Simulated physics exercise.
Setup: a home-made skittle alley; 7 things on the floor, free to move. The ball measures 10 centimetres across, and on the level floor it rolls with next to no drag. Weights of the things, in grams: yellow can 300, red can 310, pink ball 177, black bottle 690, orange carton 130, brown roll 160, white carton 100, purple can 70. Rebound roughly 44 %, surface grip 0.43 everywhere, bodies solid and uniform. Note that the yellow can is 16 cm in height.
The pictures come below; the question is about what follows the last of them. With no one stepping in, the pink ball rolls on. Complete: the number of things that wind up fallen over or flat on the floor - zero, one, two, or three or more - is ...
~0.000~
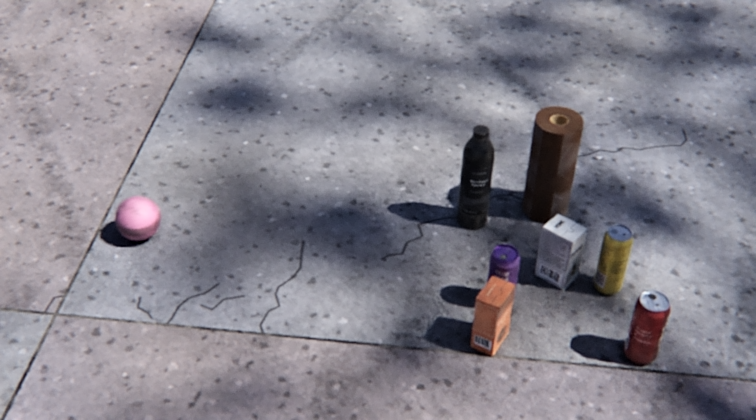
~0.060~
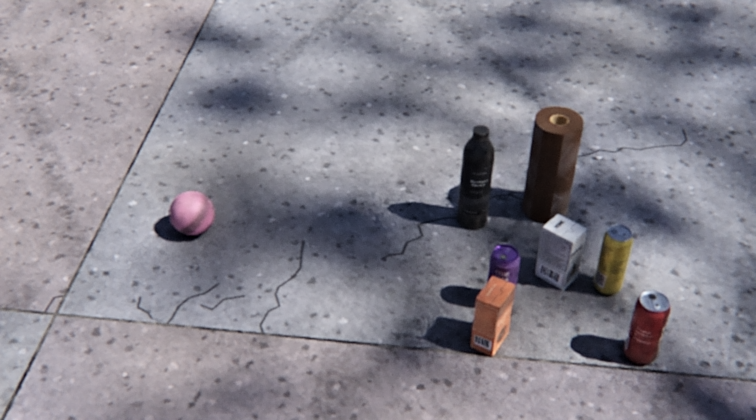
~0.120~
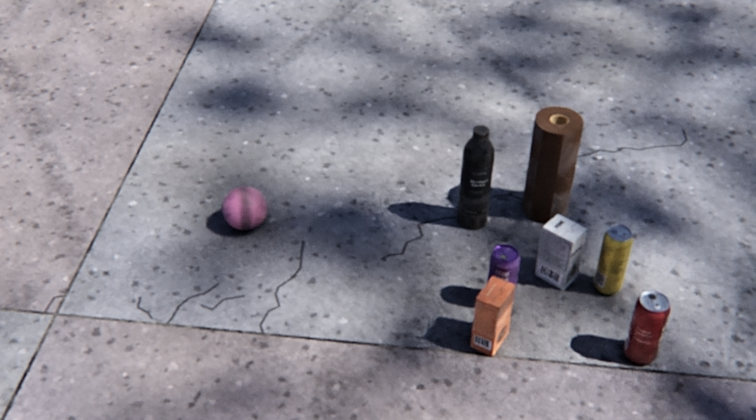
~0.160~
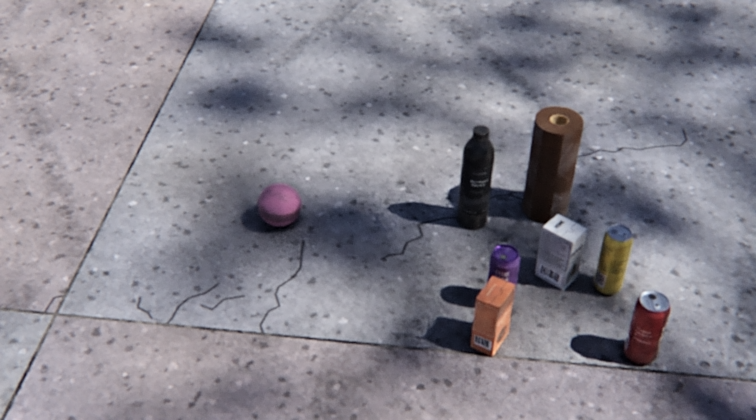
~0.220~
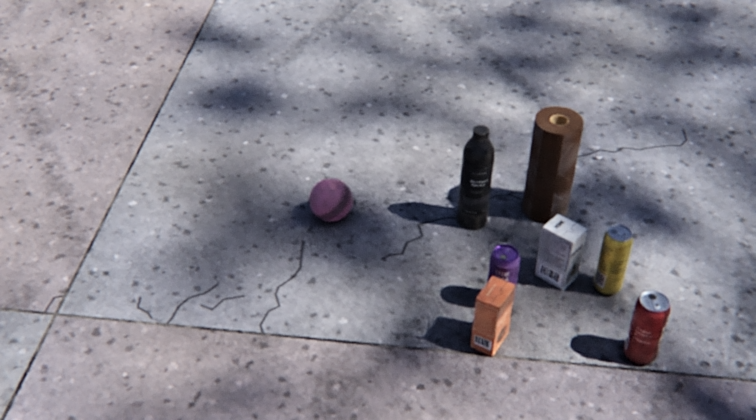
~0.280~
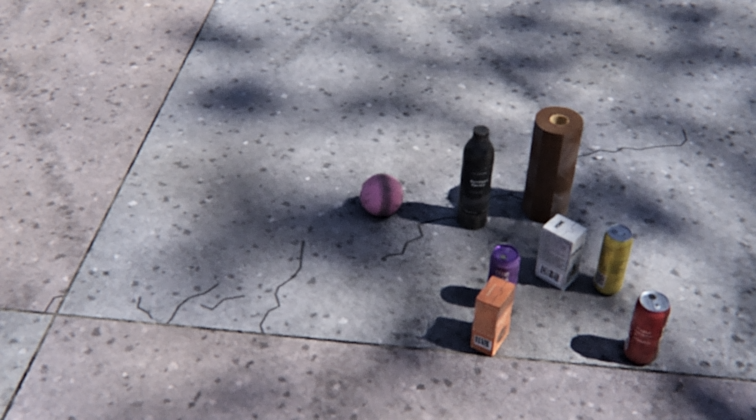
... zero.
By 0.48 s, ball has run 83 cm; pink ball near (483, 158); black bottle tilted 4°.
By 0.88 s, ball has run 130 cm; pink ball near (600, 76).
By 1.18 s, ball has run 167 cm; pink ball near (671, 26).
By 1.48 s, ball has run 204 cm.
When it is over (1.7 s), all 7 within 8 cm of the start. End places, in pixels of the last picture, yellow can near (613, 261), red can near (647, 329).
